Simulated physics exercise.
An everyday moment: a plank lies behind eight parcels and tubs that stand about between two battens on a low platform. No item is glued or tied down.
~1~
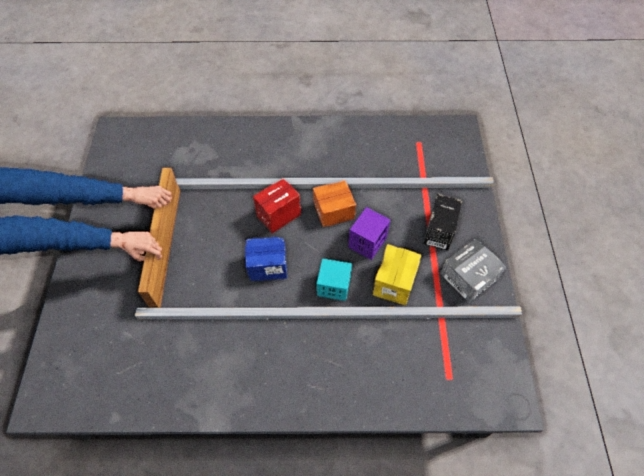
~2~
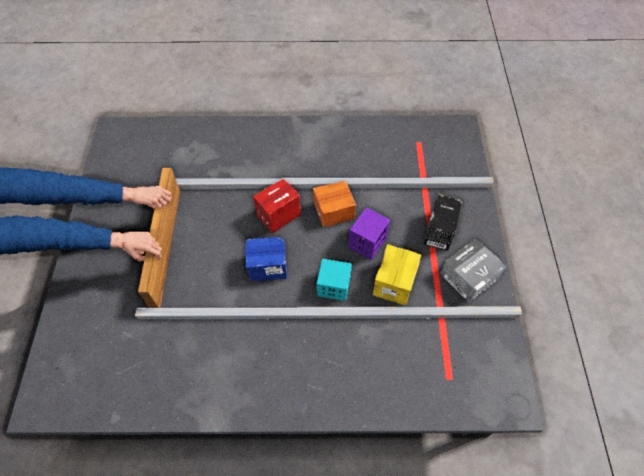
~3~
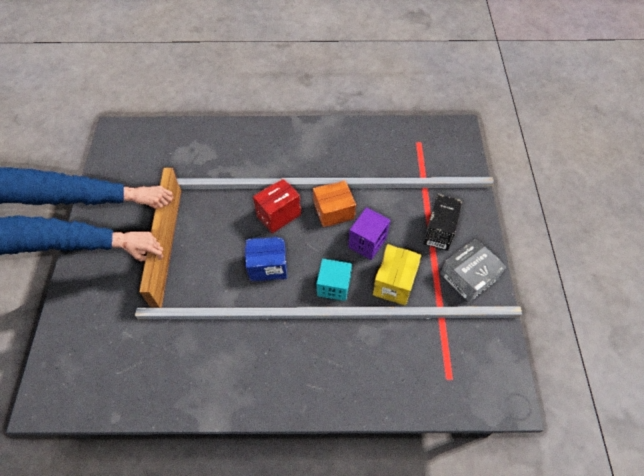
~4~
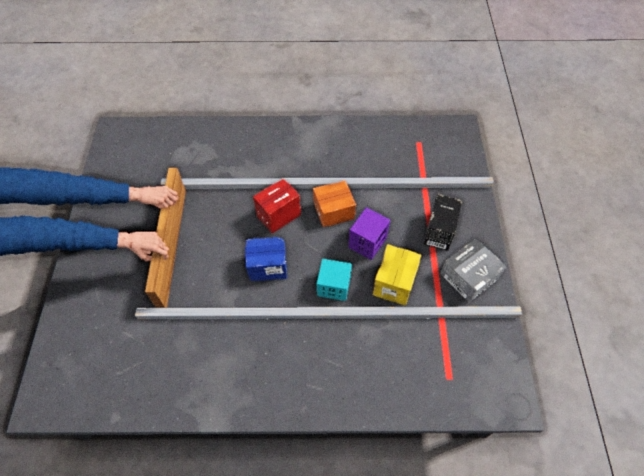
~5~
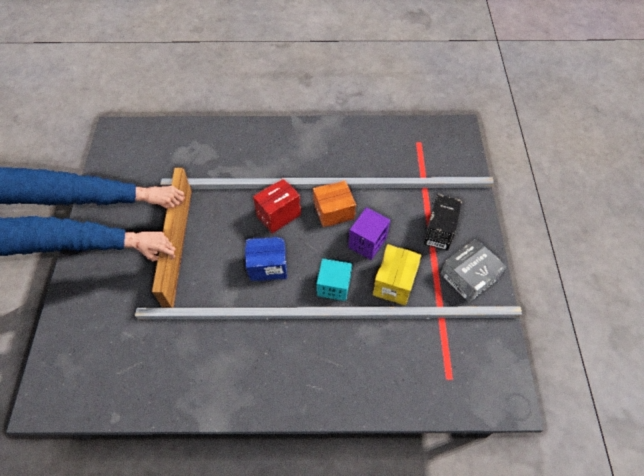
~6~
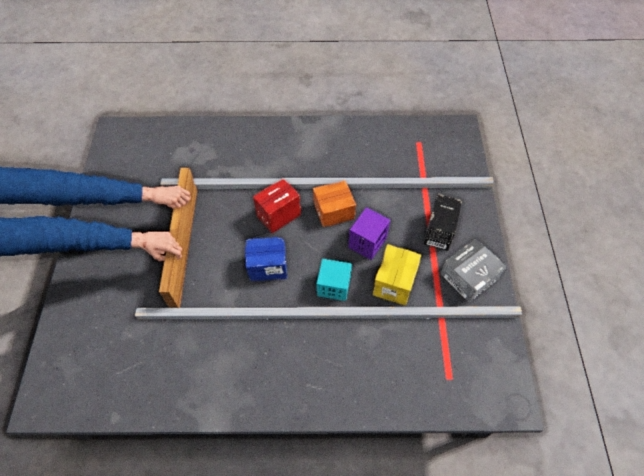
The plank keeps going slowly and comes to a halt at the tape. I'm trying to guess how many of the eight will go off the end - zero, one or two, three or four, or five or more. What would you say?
I would say one or two.
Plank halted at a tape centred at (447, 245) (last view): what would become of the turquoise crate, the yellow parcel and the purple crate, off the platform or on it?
Going one by one, the turquoise crate is still up, the yellow parcel is still up, the purple crate is still up.
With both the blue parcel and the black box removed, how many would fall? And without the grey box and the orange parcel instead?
1 for the first case, 0 for the second.
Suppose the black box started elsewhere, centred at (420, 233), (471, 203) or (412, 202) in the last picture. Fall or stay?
Spot by spot: It never drops; it ends up off; it ends up off.
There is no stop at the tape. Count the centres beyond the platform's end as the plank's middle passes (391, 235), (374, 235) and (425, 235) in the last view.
Going through the three places, I get 0, 0 and 1.
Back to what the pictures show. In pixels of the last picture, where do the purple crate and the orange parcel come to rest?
Roughly (477, 231) for the first and roughly (482, 198) for the second.
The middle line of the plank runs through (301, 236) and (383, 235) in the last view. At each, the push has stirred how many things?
The count reaches 4 first and 8 second.
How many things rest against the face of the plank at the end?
In total, 3.
Early on, none off yet; grey box at rest near (473, 270); black box at rest near (443, 222); yellow parcel at rest near (397, 275).
Finally, the number that fall off is one or two; lost, black box and grey box.
